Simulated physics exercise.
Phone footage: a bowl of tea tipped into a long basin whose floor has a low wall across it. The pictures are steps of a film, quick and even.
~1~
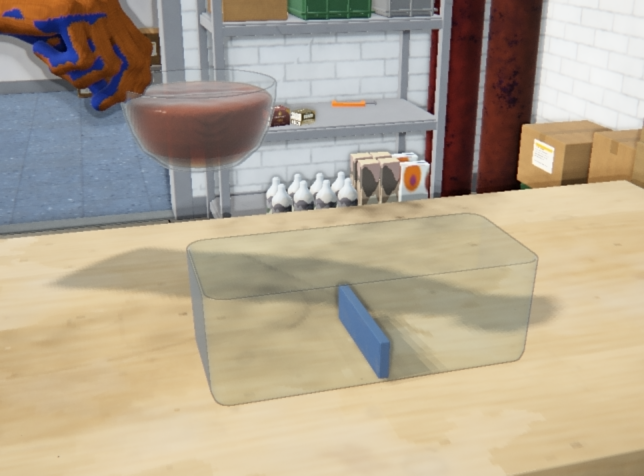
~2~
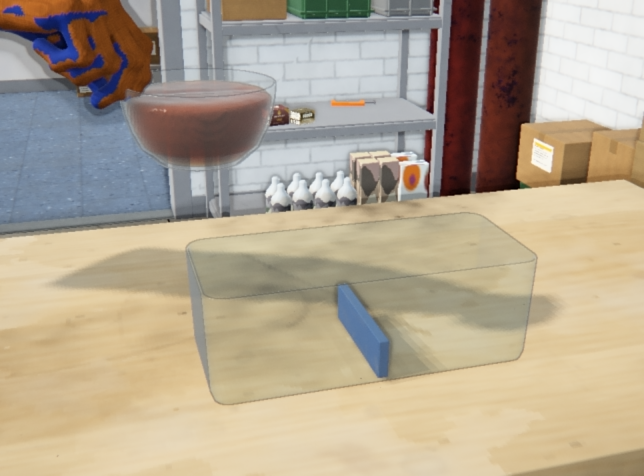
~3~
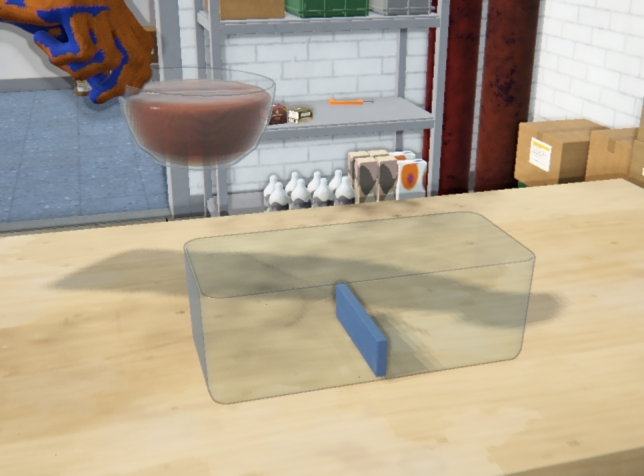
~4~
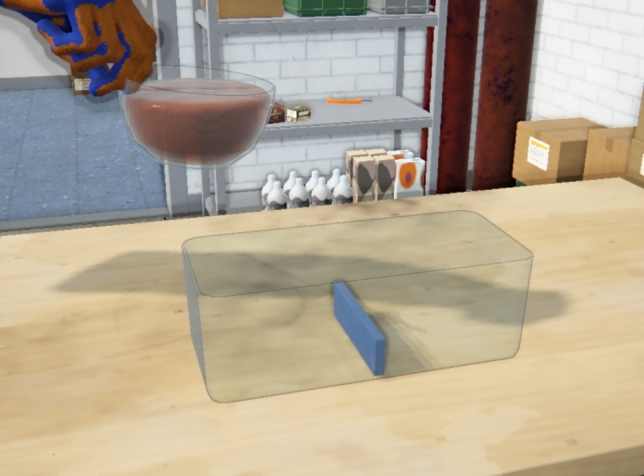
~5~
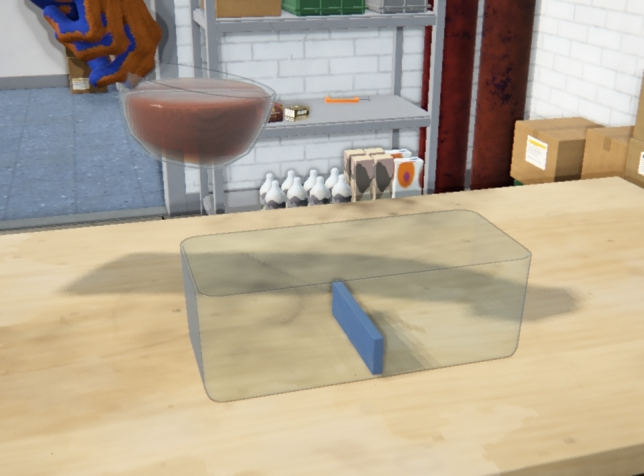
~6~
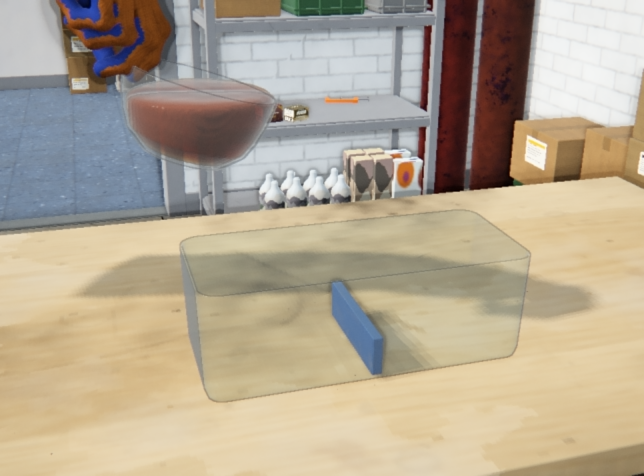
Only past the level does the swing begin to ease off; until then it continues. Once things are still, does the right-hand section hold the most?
No, the left-hand section does.
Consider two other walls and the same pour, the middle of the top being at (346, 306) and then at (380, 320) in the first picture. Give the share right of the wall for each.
About 45 % for the first and about 10 % for the second.
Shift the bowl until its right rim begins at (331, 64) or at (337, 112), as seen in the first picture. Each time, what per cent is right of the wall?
About 80 per cent, then about 75 per cent.
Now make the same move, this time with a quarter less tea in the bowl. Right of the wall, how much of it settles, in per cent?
5 per cent.
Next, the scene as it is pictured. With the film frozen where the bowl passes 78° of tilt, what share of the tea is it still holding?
35 per cent, roughly.
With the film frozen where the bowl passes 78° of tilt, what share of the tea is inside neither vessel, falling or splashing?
40 per cent.
A moment on, the tilt is 78° and 33 per cent is still to pour, 20 is left of the wall and 7 right of it.
Next, the tilt is 111° and 0 per cent is still to pour, 72 is left of the wall and 21 right of it.
Then the tilt is 115° and 0 per cent is still to pour, 76 is left of the wall and 22 right of it.
Later the tilt is 115° and 0 per cent is still to pour, 76 is left of the wall and 22 right of it.
At rest 76 per cent lies left of the wall, 22 right of it and 2 outside.
